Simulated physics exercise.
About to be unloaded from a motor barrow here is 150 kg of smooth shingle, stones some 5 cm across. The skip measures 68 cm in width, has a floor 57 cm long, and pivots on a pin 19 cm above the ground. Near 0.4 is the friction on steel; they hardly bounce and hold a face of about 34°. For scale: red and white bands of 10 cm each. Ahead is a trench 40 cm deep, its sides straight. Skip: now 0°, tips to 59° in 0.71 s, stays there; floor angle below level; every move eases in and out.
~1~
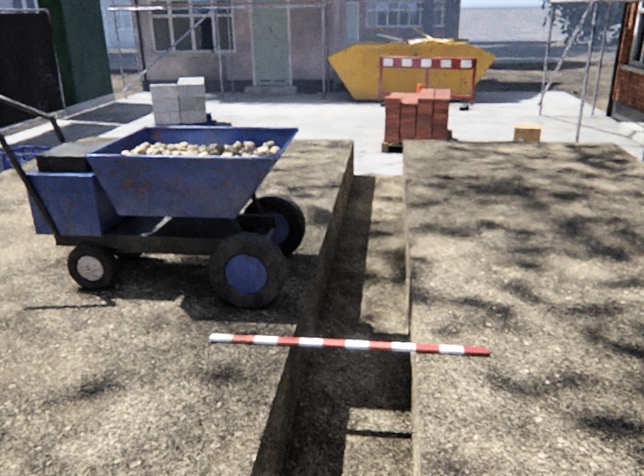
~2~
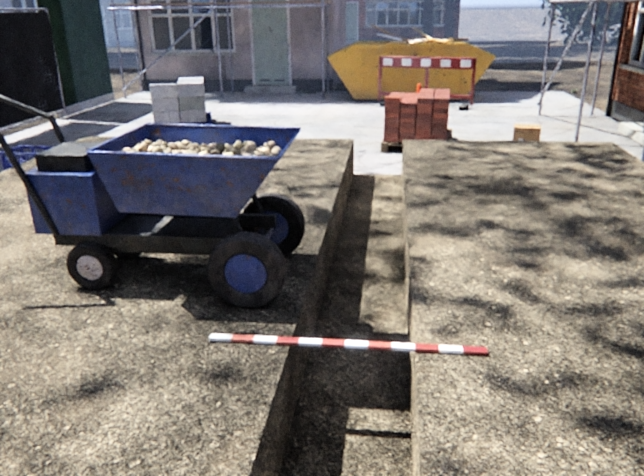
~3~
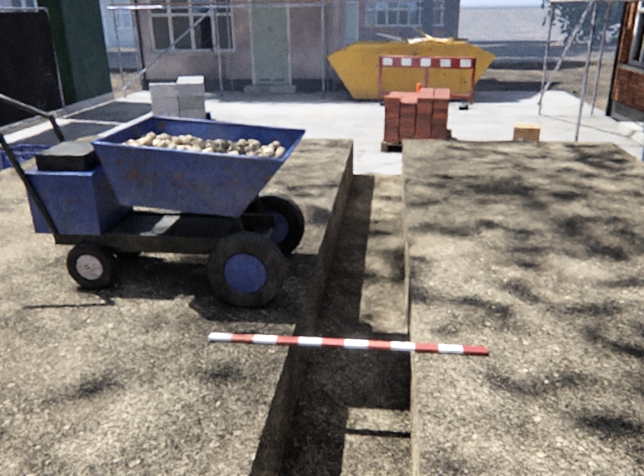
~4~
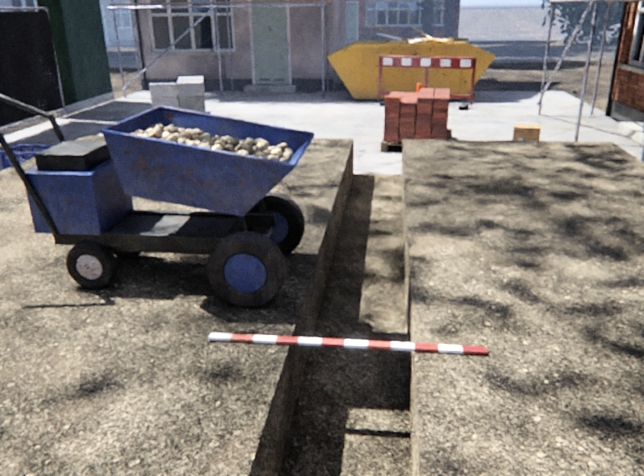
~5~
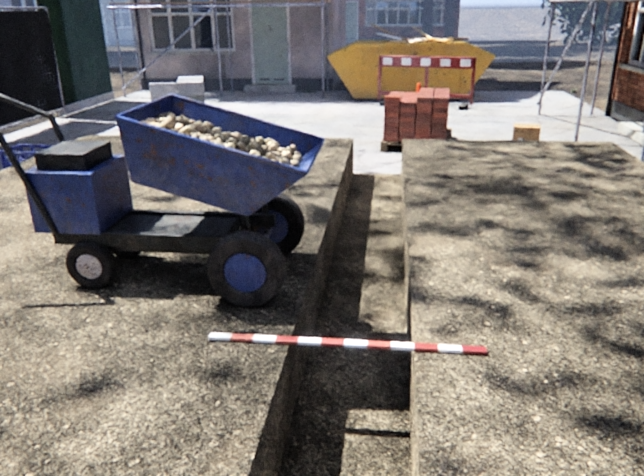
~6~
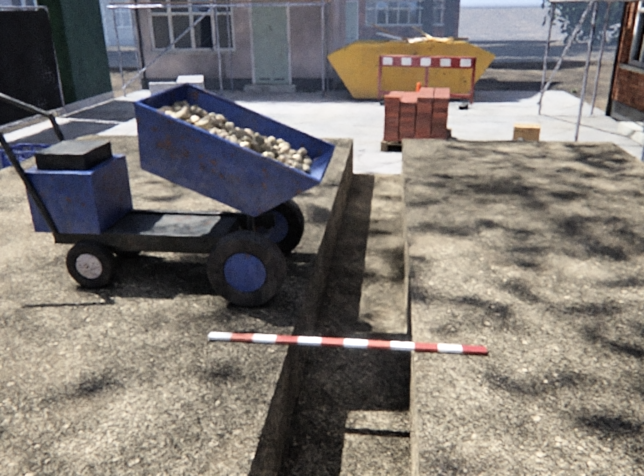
At first, a blue motor barrow stands left of a straight-sided trench, its skip level and loaded with smooth pale stones, a red and white pole lying across the gap. The skip then begins tilting, slowly and then faster, its rear rising and its front lip angling down toward the right, while the wheels stay still.
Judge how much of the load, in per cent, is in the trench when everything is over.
I judge it at about 37 per cent.
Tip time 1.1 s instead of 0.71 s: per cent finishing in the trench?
It would be near 50 percent.
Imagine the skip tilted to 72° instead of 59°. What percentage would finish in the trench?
In that case some 40 per cent.
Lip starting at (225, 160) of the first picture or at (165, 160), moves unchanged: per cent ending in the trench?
About 70 per cent first, then about 65 per cent.
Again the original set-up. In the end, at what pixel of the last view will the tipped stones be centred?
In the last view, about (424, 280).
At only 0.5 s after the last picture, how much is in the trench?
I'd say near 10 per cent at that time.
Then, 0.2 s after the last picture the floor is at 50°, 100 % in the skip; the foremost stones are at (345, 205).
Then, 0.5 s after the last picture the floor is at 59°, 90 % in the skip, 10 % in the trench; the foremost stones are at (414, 253).
Then, 0.9 s after the last picture the floor is at 59°, 44 % in the skip, 16 % in the trench, 40 % past the trench; the foremost stones are at (538, 285).
Then, 2.8 s after the last picture the floor is at 59°, 19 % in the skip, 37 % in the trench, 44 % past the trench; the foremost stones are past the picture's edge.
